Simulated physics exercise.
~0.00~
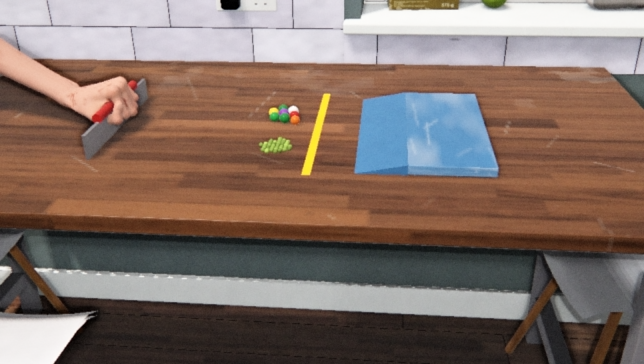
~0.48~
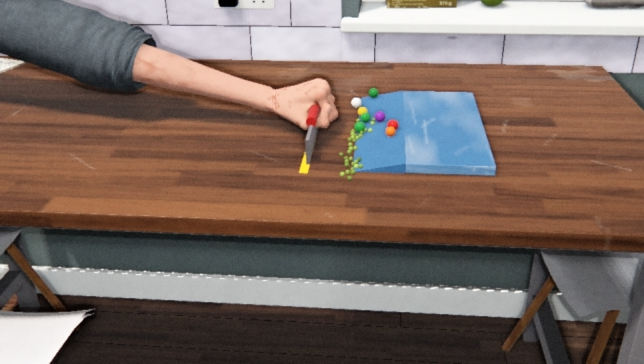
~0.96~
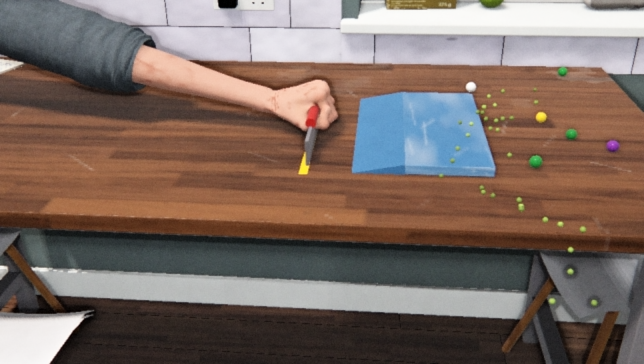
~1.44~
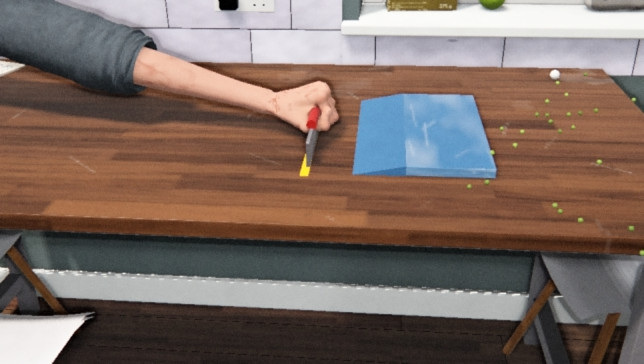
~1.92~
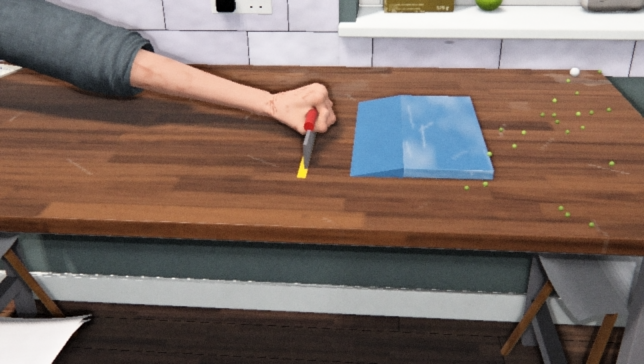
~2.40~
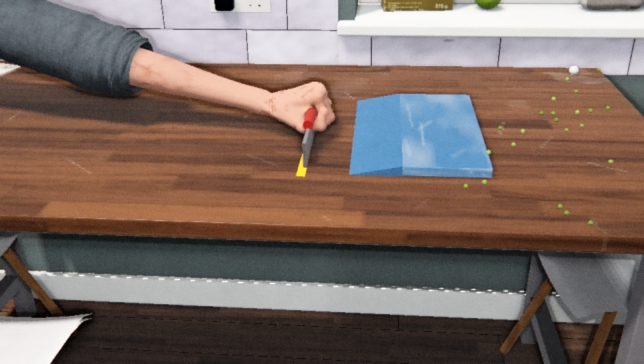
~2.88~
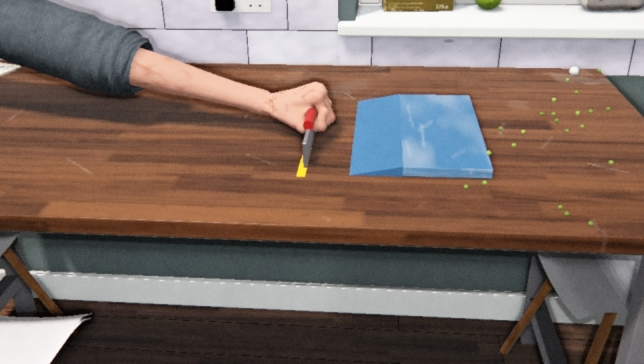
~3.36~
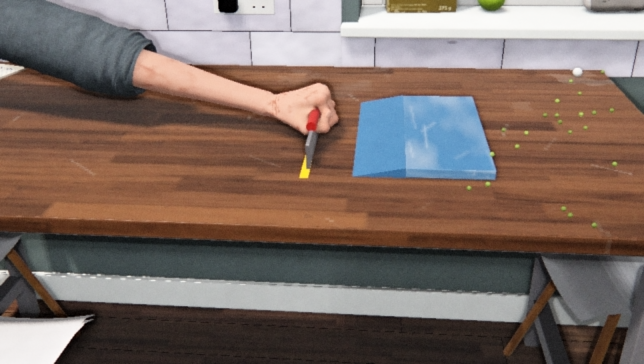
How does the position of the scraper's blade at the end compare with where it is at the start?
At the start the blade is near the left side of the table, well away from the yellow tape. At the end it has moved right and rests at the tape, just before the blue ramp.
A hand sweeps colourful balls and green bits over a blue ramp, scattering them beyond it.
